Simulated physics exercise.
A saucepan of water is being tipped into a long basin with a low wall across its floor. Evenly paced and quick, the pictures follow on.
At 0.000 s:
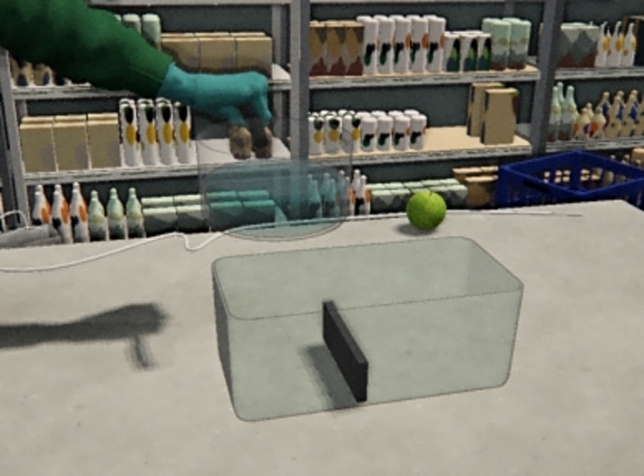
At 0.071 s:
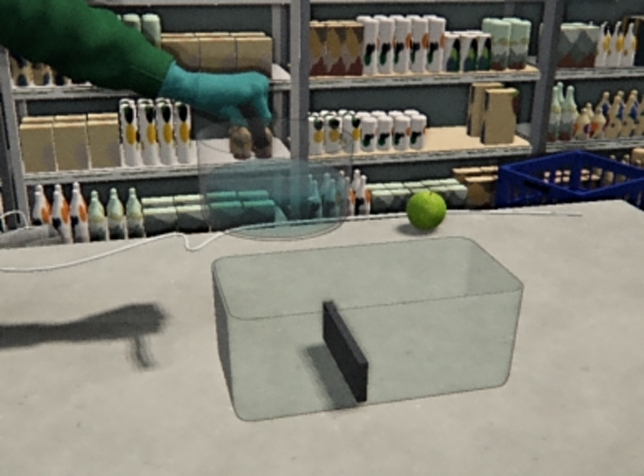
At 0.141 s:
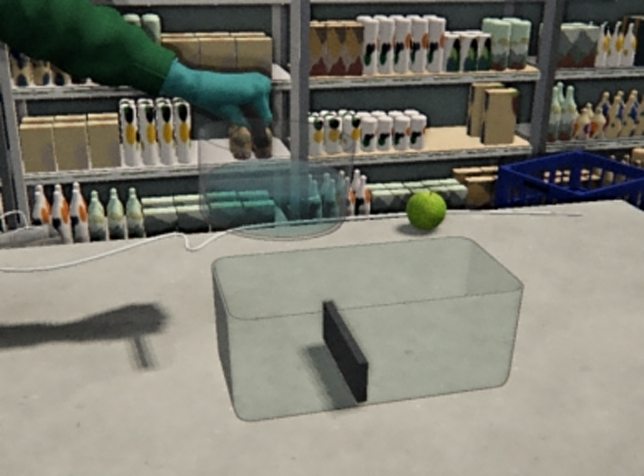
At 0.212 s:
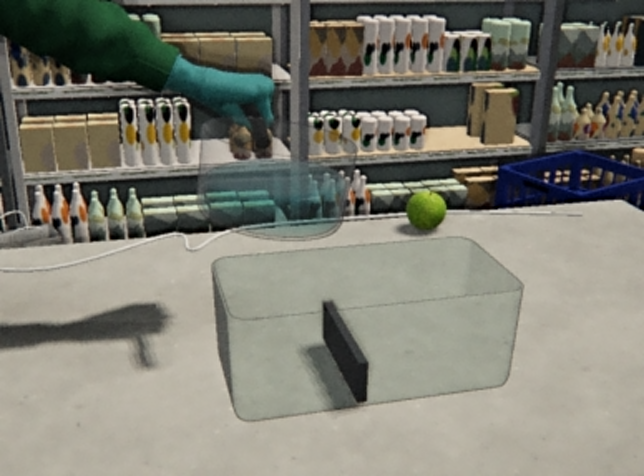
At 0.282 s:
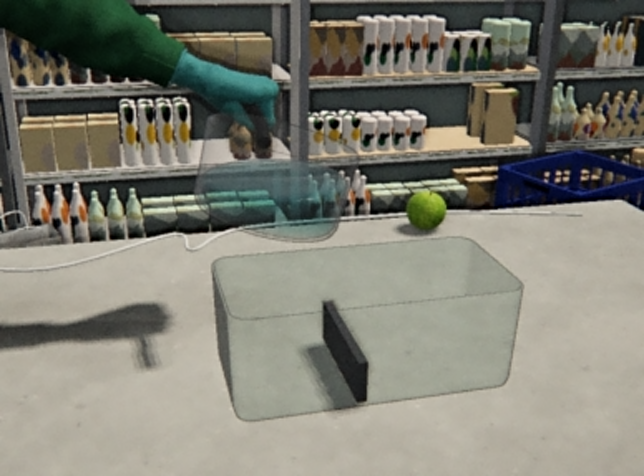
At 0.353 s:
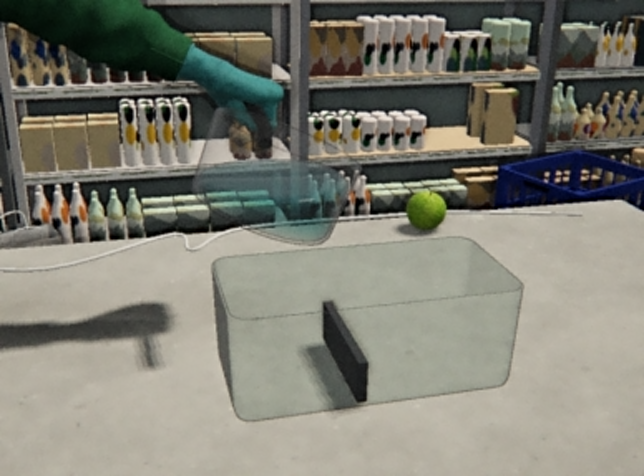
In a storeroom lined with stocked shelves, a teal-gloved hand gradually tilting a clear pan of water rightward above a long basin.
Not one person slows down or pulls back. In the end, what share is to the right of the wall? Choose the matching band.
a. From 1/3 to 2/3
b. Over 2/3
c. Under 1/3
Answer: B.
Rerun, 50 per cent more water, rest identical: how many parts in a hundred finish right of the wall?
My estimate is about 95 percent.
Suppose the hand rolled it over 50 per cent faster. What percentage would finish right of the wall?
I'd say close to 90 %.
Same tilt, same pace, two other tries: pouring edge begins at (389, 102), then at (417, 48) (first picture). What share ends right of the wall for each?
Near 95 per cent for the first start, near 90 per cent for the second.
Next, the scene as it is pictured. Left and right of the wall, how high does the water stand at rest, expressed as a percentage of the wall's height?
On the left roughly 0, on the right roughly 50.
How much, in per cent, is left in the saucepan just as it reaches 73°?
It works out to close to 65 percent.
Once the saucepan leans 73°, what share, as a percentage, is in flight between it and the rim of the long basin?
Share: Approx. 25 %.
By 0.74 s the tilt is 73° and 63 per cent is still to pour, 0 is left of the wall and 11 right of it.
By 1.03 s the tilt is 99° and 17 per cent is still to pour, 3 is left of the wall and 70 right of it.
By 1.33 s the tilt is 102° and 2 per cent is still to pour, 5 is left of the wall and 92 right of it.
By 1.65 s the tilt is 102° and 0 per cent is still to pour, 5 is left of the wall and 94 right of it.
At rest 5 per cent lies left of the wall, 94 right of it and 0 outside.
